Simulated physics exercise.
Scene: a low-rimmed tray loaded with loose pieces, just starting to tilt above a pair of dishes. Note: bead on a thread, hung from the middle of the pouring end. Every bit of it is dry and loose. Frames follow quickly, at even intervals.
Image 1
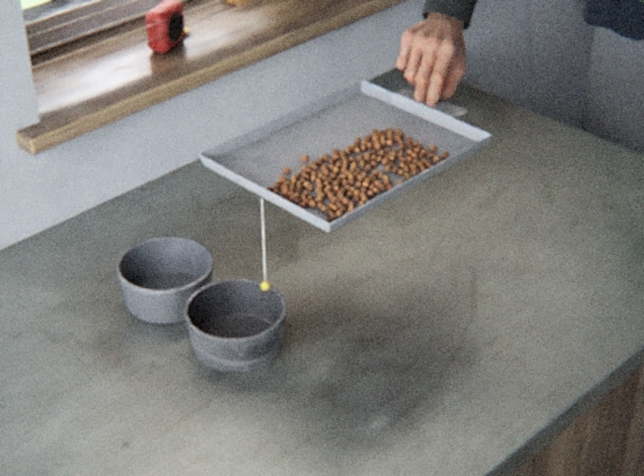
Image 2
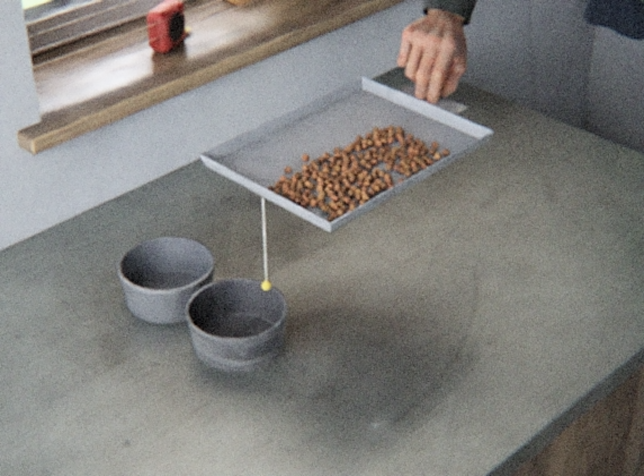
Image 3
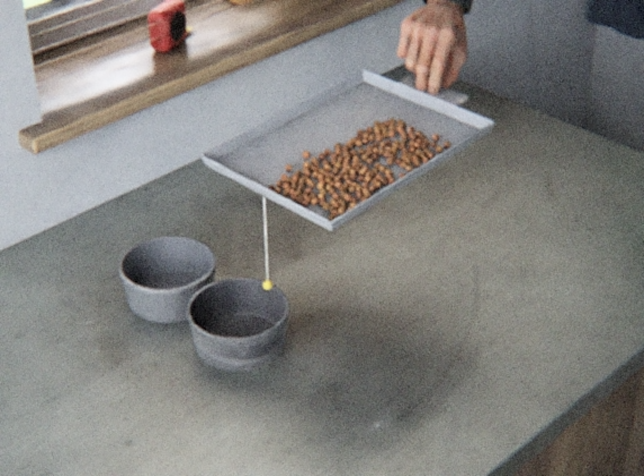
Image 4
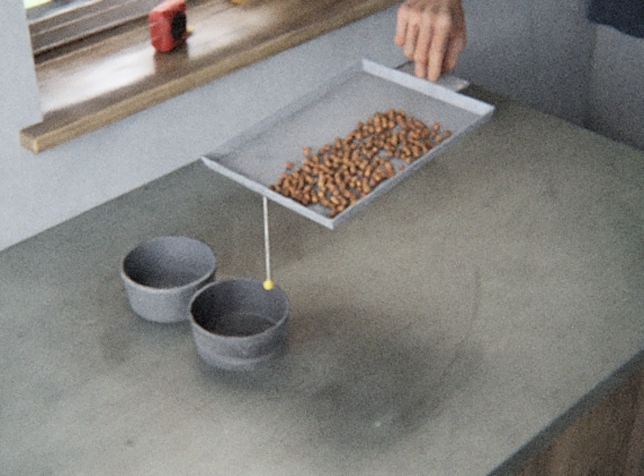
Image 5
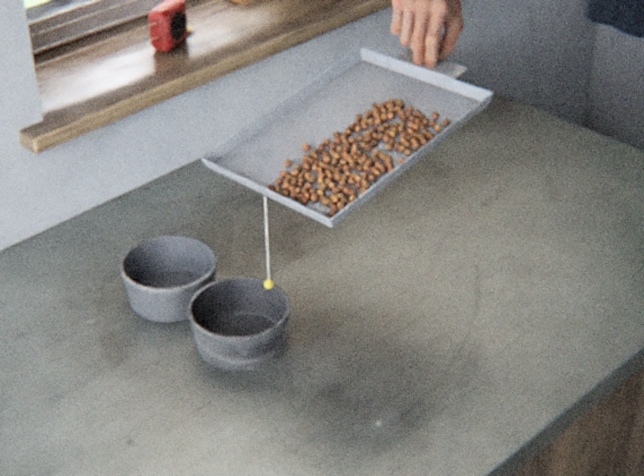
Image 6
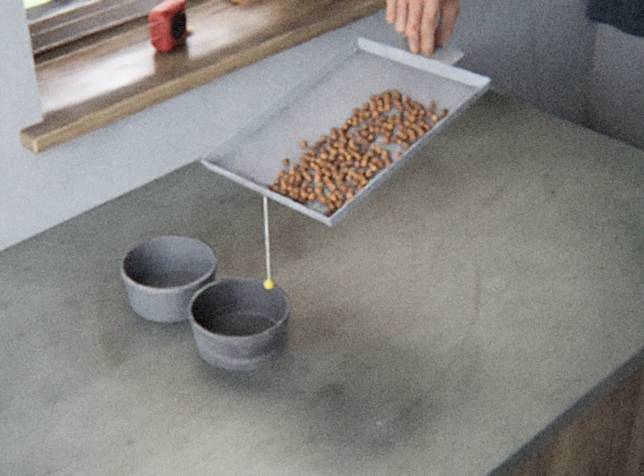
In the video, a hand holds a low-rimmed gray tray of small brown pieces above two dark round dishes on a countertop, then gradually raises the handle end, tilting the tray while the yellow bead hanging from it barely moves.
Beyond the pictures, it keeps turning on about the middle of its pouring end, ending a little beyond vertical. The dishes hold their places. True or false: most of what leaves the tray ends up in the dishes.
True.
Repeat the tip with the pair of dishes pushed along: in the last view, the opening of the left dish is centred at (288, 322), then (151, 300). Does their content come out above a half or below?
At the first place not half, at the second below a half.
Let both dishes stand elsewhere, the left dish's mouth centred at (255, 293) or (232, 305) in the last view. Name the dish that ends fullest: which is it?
One: The left-side dish. Two: The left-side dish.
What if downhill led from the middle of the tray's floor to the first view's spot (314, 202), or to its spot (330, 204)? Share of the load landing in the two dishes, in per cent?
I'd put it at some 10 % and then some 0 %.
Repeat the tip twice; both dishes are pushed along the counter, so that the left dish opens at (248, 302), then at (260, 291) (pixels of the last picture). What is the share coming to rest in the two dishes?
50 %, then 30 %.
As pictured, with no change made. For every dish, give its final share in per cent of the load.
Roughly 40 in a hundred end in the left dish and roughly 50 in a hundred in the right dish.
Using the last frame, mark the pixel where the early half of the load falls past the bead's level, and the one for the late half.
At (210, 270) for the first part, then at (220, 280) for the others.
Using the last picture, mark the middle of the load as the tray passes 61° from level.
(263, 177).
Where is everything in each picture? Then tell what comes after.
In the first frame, corners of the pouring end at (204, 154) and (330, 221), level; middle of the load at (352, 172), cereal balls; left dish at (129, 297); right dish at (199, 344); bead on its thread at (265, 286).
In the second frame, corners of the pouring end at (205, 154) and (330, 220), level; middle of the load at (353, 170).
In the third frame, corners of the pouring end at (206, 155) and (331, 219), tipped barely, lowest at the left corner; middle of the load at (354, 166).
In the fourth frame, corners of the pouring end at (206, 156) and (331, 218), tipped a little, lowest at the left corner; middle of the load at (354, 161).
In the fifth frame, corners of the pouring end at (206, 157) and (330, 216), tipped a little, lowest at the left corner; middle of the load at (353, 155).
In the sixth frame, corners of the pouring end at (206, 158) and (329, 215), tipped clearly, lowest at the left corner; middle of the load at (350, 151); left dish at (133, 295); right dish at (203, 343).
Soon after the last picture, tray tipped steeply; nearly all on the tray; a stray few in the right dish; a small part in the left dish; a stray few in the air.
A little later, tray tipped past a quarter turn; a stray few on the tray; about a third in the right dish; about a third in the left dish; a small part outside both; about a quarter in the air.
Later still, tray tipped past a quarter turn; about half in the right dish; about a third in the left dish; a small part outside both.
At rest, tray tipped past a quarter turn; about half in the right dish; about a third in the left dish; a small part outside both.
